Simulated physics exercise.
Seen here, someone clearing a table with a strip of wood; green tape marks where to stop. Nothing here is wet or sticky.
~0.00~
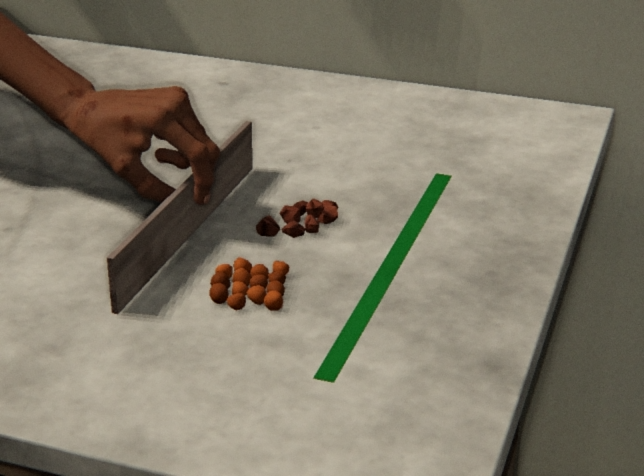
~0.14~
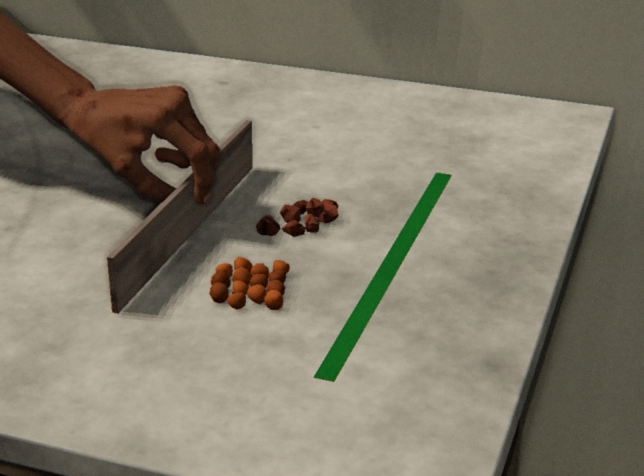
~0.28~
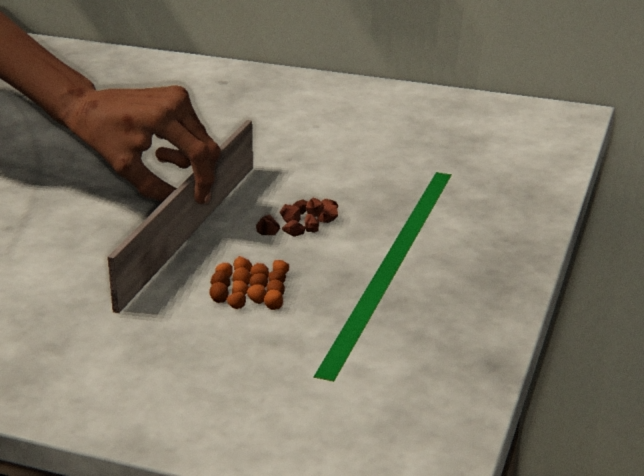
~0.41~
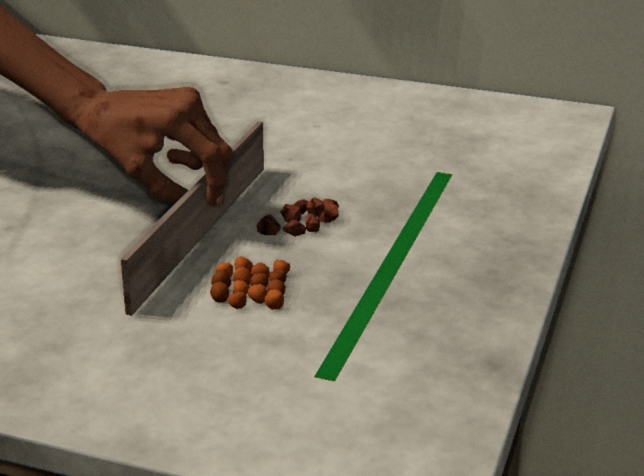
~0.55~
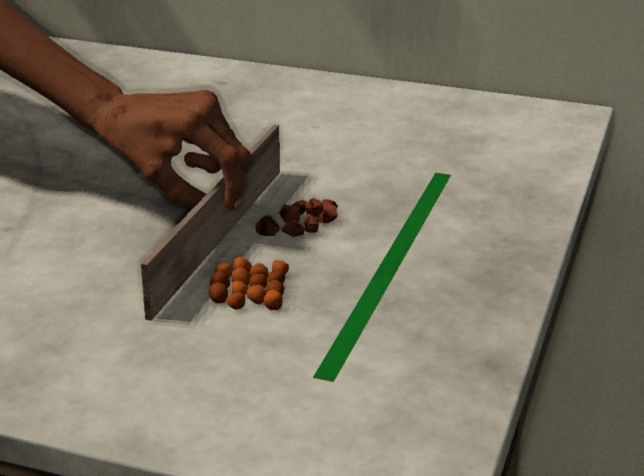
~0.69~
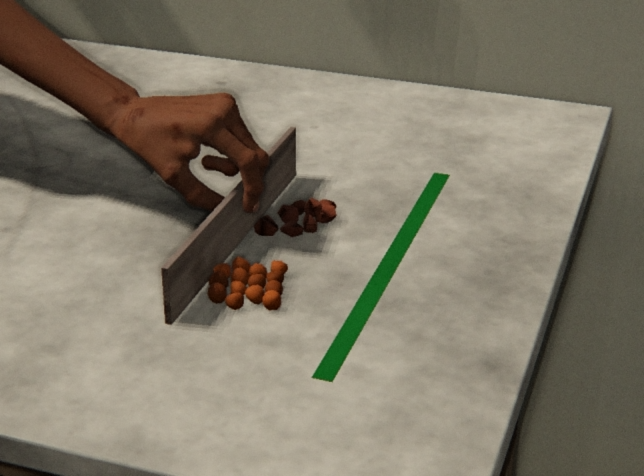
A hand reaches in from the upper left over a pale, mottled tabletop against a grey wall, seen from above at an angle. It grips an upright strip of wood, with round orange-brown pieces nearer, dark reddish chunks farther back, and green tape to their right. The strip rests at first, then the hand slides it rightward, closing in on both small groups, while the camera appears still.
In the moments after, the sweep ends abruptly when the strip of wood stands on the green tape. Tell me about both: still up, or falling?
The nearer portion remains up there and the farther portion remains up there.
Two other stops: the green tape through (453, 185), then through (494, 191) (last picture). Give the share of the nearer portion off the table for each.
In turn 0 and 0 in a hundred.
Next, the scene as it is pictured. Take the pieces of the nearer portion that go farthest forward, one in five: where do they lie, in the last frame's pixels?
Roughly at (420, 319).
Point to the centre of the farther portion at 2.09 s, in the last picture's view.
At about (425, 234).
After 1.24 s, strip of wood still moving, near (320, 203); nearer portion all on the table, its front near (335, 311); farther portion all on the table, its front near (374, 222).
After 1.81 s, strip of wood stopped at the green tape; nearer portion all on the table, its front near (425, 308); farther portion all on the table, its front near (451, 235).
After 2.09 s, strip of wood stopped at the green tape; nearer portion all on the table, its front near (428, 308); farther portion all on the table, its front near (451, 235).
In the end (2.3 s), strip of wood stopped at the green tape; nearer portion all on the table, its front near (428, 308); farther portion all on the table, its front near (451, 235).
